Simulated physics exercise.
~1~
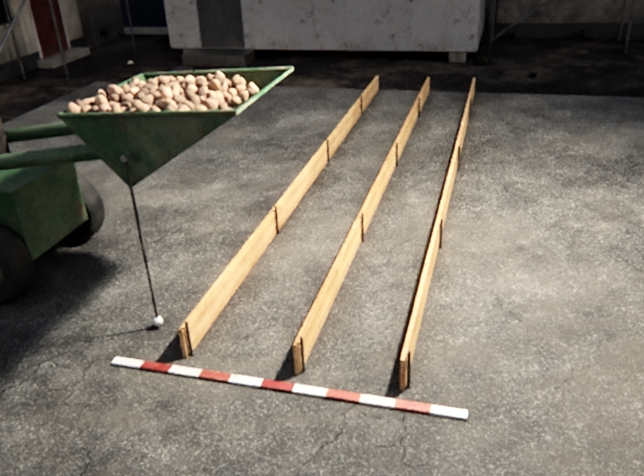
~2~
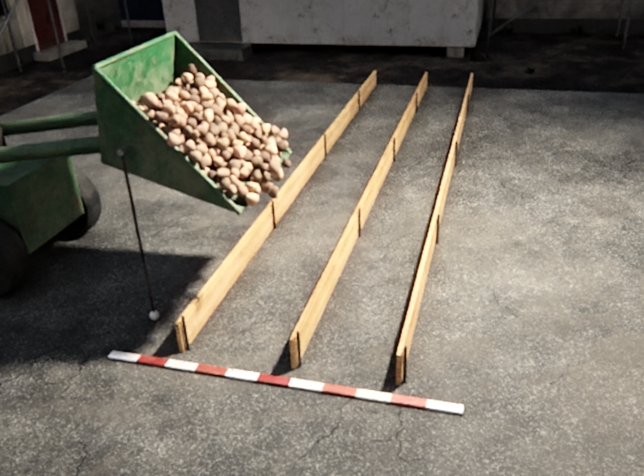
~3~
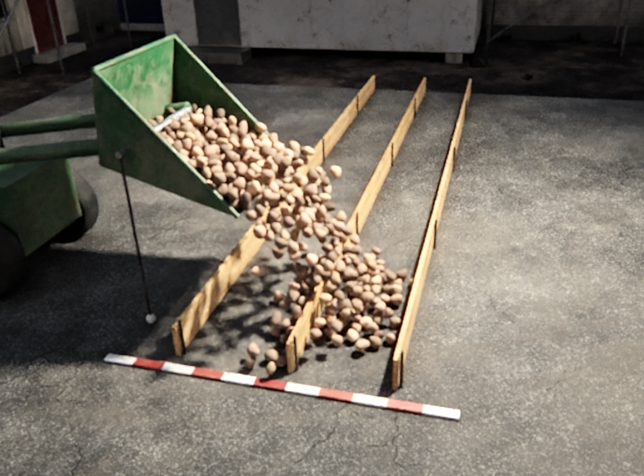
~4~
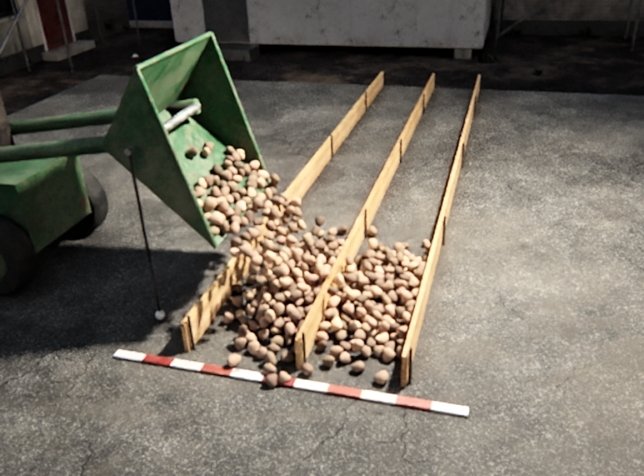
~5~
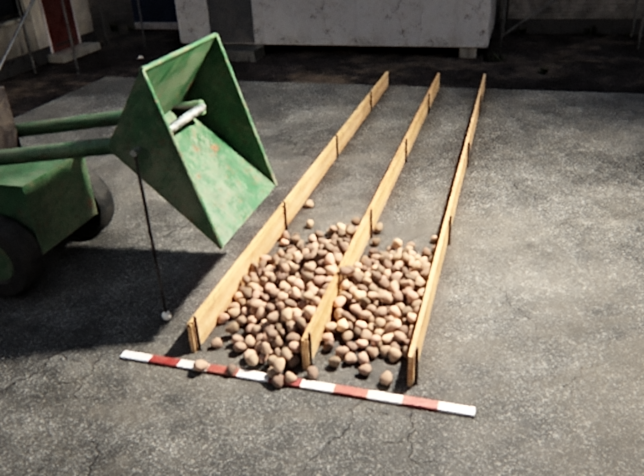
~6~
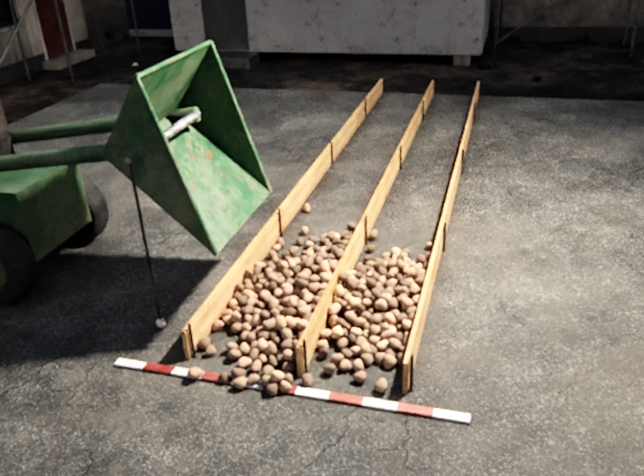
A green loader bucket tips in two stages, spilling all its smooth stones between wooden planks.
